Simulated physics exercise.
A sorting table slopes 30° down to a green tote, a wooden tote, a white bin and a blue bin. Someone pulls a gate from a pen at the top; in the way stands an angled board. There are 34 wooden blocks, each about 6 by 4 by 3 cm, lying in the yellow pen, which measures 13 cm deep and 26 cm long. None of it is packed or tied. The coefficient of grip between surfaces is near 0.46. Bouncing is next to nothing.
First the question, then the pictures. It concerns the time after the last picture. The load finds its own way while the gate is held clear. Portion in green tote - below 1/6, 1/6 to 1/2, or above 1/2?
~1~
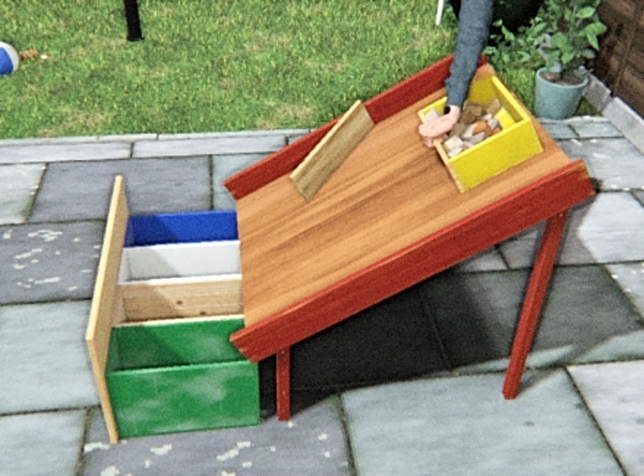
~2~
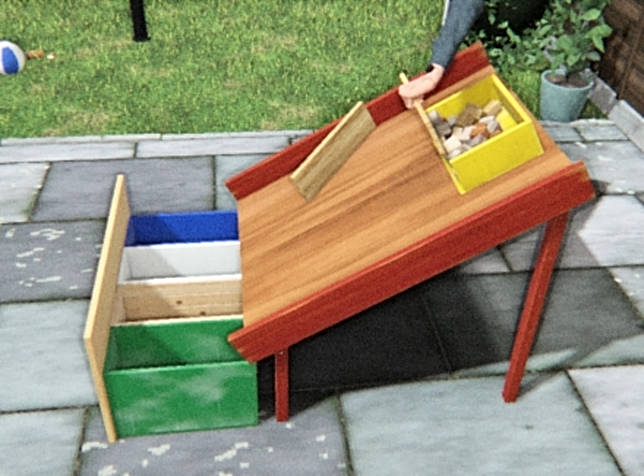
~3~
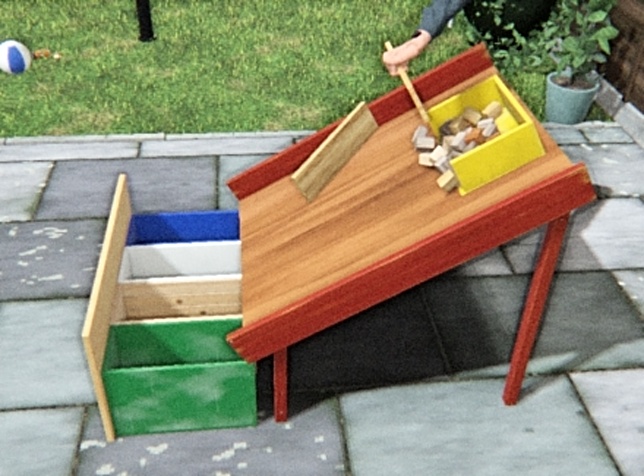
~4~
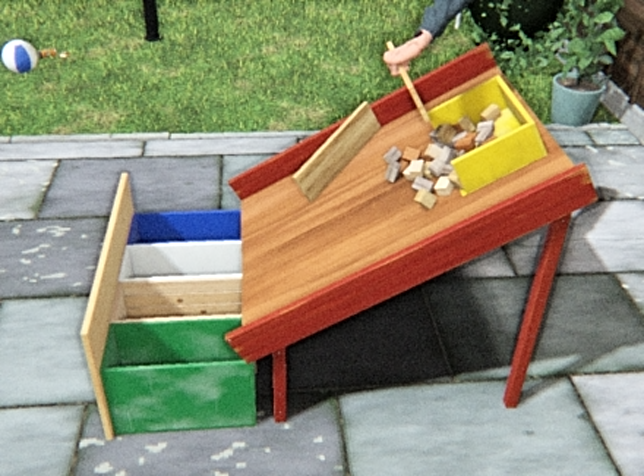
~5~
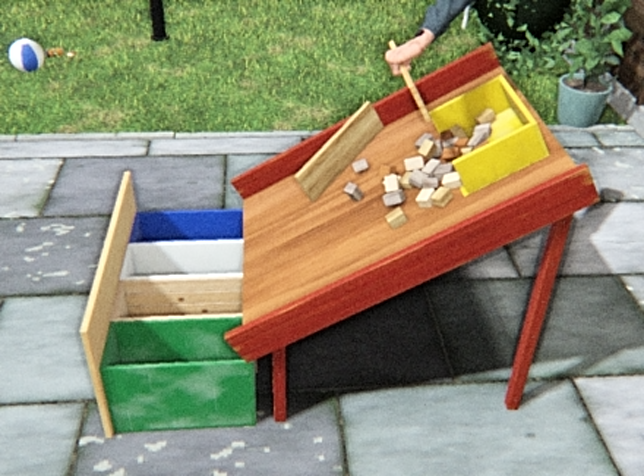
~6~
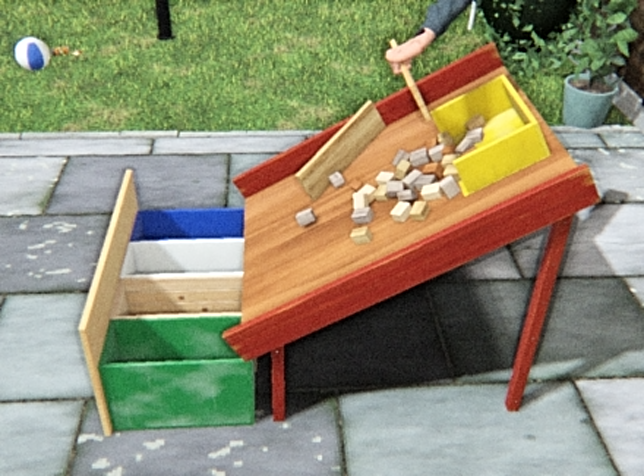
Most likely under one part in six goes there.
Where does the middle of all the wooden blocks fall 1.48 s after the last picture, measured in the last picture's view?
At about (170, 341).
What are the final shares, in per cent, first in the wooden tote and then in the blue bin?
Estimate: 55 % then 0 %.
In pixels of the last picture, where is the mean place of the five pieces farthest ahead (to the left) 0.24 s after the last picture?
Their centre is around (270, 253).
Then, 0.24 s after the last picture, 33 on the slope and 1 in the air.
Then, 0.53 s after the last picture, 1 in the green tote, 2 in the wooden tote, 3 in the white bin, 25 on the slope and 3 in the air.
Then, 0.95 s after the last picture, 1 in the green tote, 14 in the wooden tote, 11 in the white bin, 3 on the slope and 5 in the air.
Outcome (1.48 s after the last picture), 1 in the green tote, 19 in the wooden tote and 14 in the white bin. Asked share, 1 of 34, 3 per cent.
